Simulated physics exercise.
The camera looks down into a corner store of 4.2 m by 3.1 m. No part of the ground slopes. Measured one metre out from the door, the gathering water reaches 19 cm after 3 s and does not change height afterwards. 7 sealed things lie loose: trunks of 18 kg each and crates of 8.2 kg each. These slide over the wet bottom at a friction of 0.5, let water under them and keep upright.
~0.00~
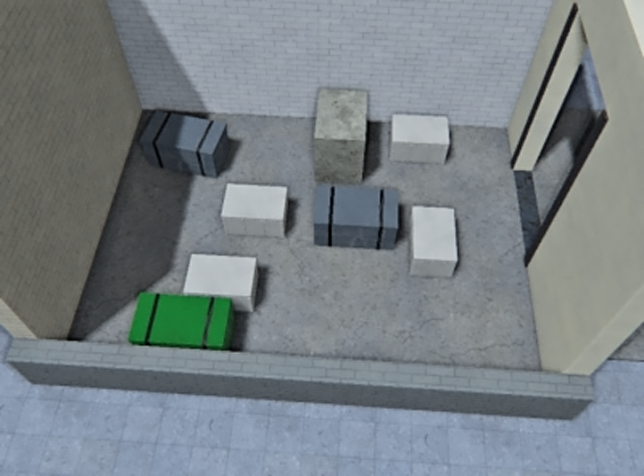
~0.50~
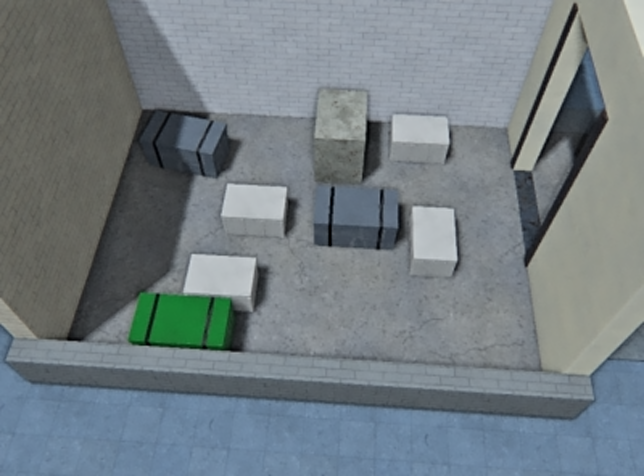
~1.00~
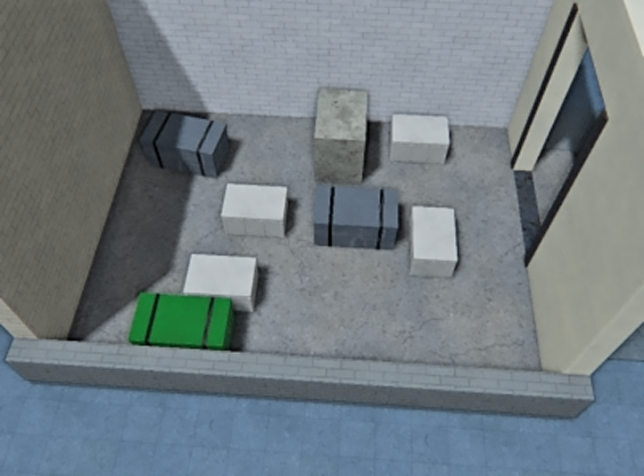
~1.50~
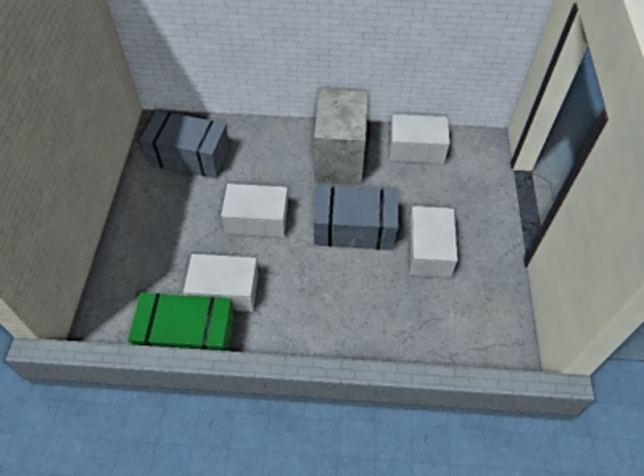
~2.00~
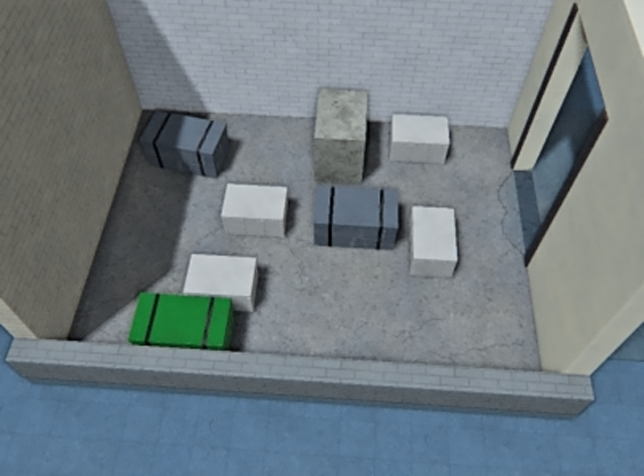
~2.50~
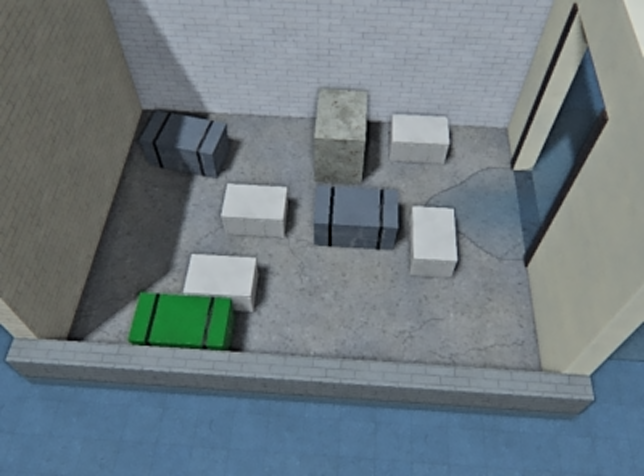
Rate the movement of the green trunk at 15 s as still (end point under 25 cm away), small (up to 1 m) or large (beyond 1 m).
Large.
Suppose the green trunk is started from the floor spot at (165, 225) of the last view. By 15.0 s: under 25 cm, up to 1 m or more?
I'd say it goes a long distance.
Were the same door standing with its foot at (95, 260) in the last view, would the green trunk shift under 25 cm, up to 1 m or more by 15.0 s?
You'd see the green trunk wander off a long way.
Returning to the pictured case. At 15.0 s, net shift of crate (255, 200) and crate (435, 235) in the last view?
Respectively 140 and 30 cm.
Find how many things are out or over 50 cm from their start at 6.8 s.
The number comes to 3.
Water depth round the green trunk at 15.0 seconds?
Close to 15 centimetres.
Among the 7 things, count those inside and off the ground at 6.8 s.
The number is 3.
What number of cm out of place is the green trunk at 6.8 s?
About 20 cm by then.
After 3.5 s the green trunk is near (180, 319), 0.0 m from its start, aground; 0 afloat.
After 6.8 s the green trunk is near (154, 315), 0.2 m from its start, aground; 3 afloat.
After 11.0 s the green trunk is near (112, 266), 0.8 m from its start, afloat; 7 afloat.
After 15.0 s the green trunk is near (141, 167), 1.7 m from its start, afloat; 7 afloat.
